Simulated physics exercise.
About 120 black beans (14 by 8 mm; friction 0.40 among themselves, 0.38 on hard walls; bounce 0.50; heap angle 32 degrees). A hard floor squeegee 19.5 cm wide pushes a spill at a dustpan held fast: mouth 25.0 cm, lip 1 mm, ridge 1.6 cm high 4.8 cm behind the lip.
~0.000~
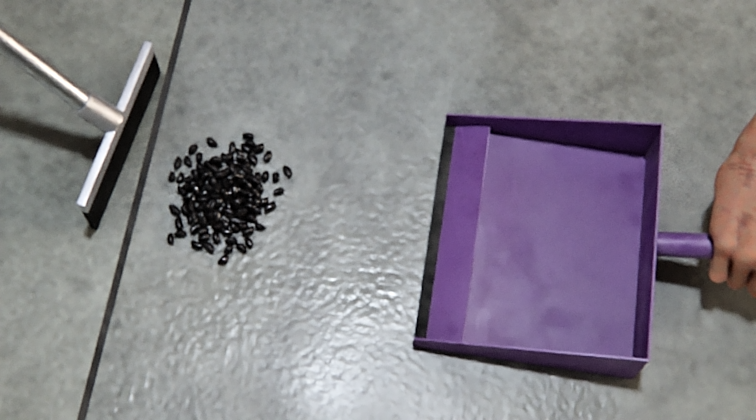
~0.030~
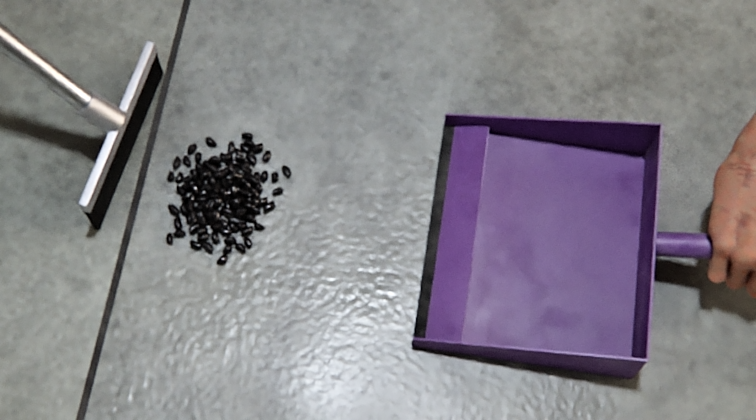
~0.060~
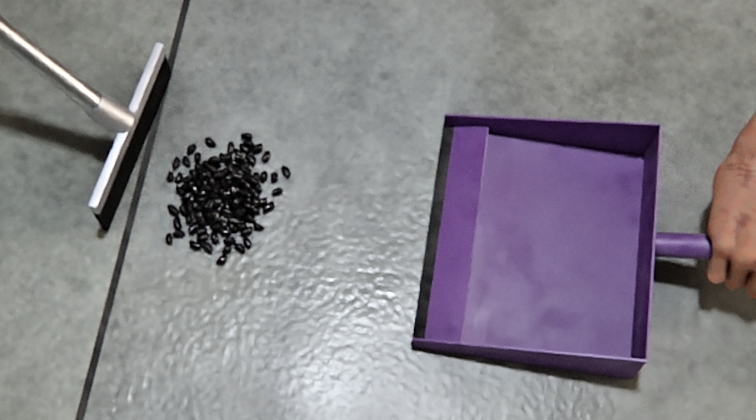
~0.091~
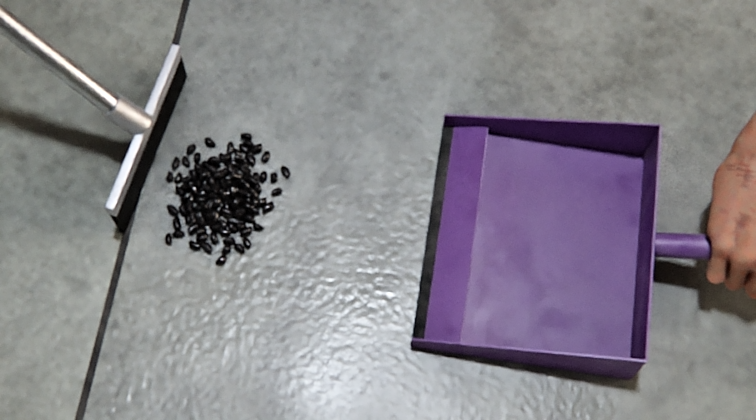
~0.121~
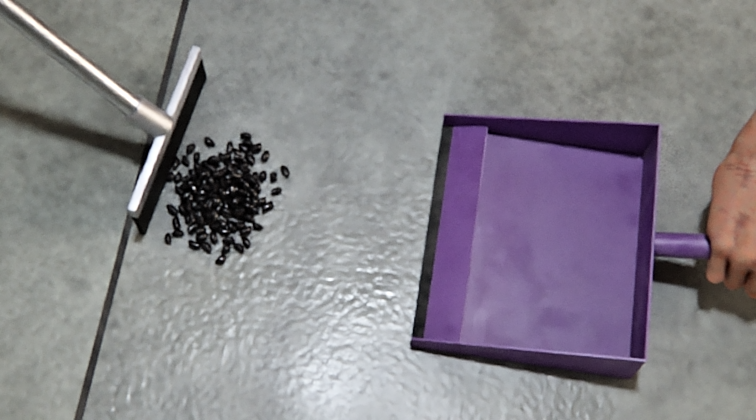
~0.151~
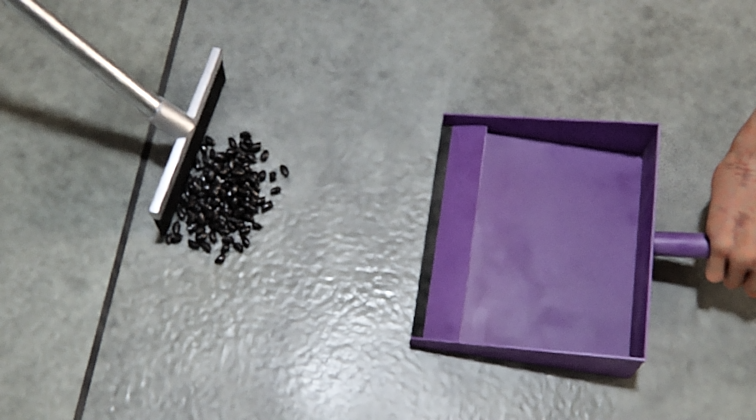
A hand holds a purple dustpan still while a squeegee slides right into black beans.
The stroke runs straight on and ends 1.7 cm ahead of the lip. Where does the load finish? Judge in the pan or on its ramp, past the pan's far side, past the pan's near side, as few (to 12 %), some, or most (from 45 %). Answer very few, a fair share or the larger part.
Pan a fair share, far side very few, near side very few.
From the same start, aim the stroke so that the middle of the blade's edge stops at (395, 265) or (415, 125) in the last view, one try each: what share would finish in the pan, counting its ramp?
Some 35 and 20 per cent.
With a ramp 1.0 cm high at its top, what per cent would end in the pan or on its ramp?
Then about 35 per cent.
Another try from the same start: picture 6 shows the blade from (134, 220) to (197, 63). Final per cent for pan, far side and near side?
Pan 30, far 0, near 5.
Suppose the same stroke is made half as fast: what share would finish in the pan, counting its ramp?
Then about 20 per cent.
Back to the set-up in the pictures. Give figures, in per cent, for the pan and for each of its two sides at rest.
Pan 30; far side 0; near side 5.
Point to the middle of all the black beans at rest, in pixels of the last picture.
At about (422, 230).
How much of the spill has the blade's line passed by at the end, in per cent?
About 15 per cent.
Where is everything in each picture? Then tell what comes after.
Blade from (84, 206) to (149, 50), moved 0.0 cm, 0 of the pieces shifted so far; middle of the pieces at (220, 192); pan at (553, 249), in the first frame.
Blade from (87, 207) to (151, 50), moved 0.3 cm, 0 of the pieces shifted so far; middle of the pieces at (219, 192), in the second frame.
Blade from (96, 208) to (160, 52), moved 1.4 cm, 0 of the pieces shifted so far; middle of the pieces at (218, 193), in the third frame.
Blade from (113, 210) to (176, 54), moved 3.1 cm, 0 of the pieces shifted so far; middle of the pieces at (218, 193), in the fourth frame.
Blade from (134, 212) to (197, 55), moved 5.3 cm, 0 of the pieces shifted so far; middle of the pieces at (217, 192), in the fifth frame.
Blade from (156, 213) to (217, 57), moved 7.6 cm, 40 of the pieces shifted so far; middle of the pieces at (220, 194); pan at (550, 248). Its pace works out near 0.75 m/s, heading 2 degrees away from the viewer's side, in the sixth frame.
After 0.31 s, middle of the blade 14 cm from the lip; 0 % over the lip, far side 0 %, near side 0 %.
Then, at 0.42 s, middle of the blade 6 cm from the lip; 0 % over the lip, far side 0 %, near side 0 %.
After 0.65 s, middle of the blade 3 cm from the lip; 35 % over the lip, far side 0 %, near side 5 %.
In the end, at 3.0 s, pan 30 %, far side 0 %, near side 5 %, in front of the lip or behind the blade 60 %.
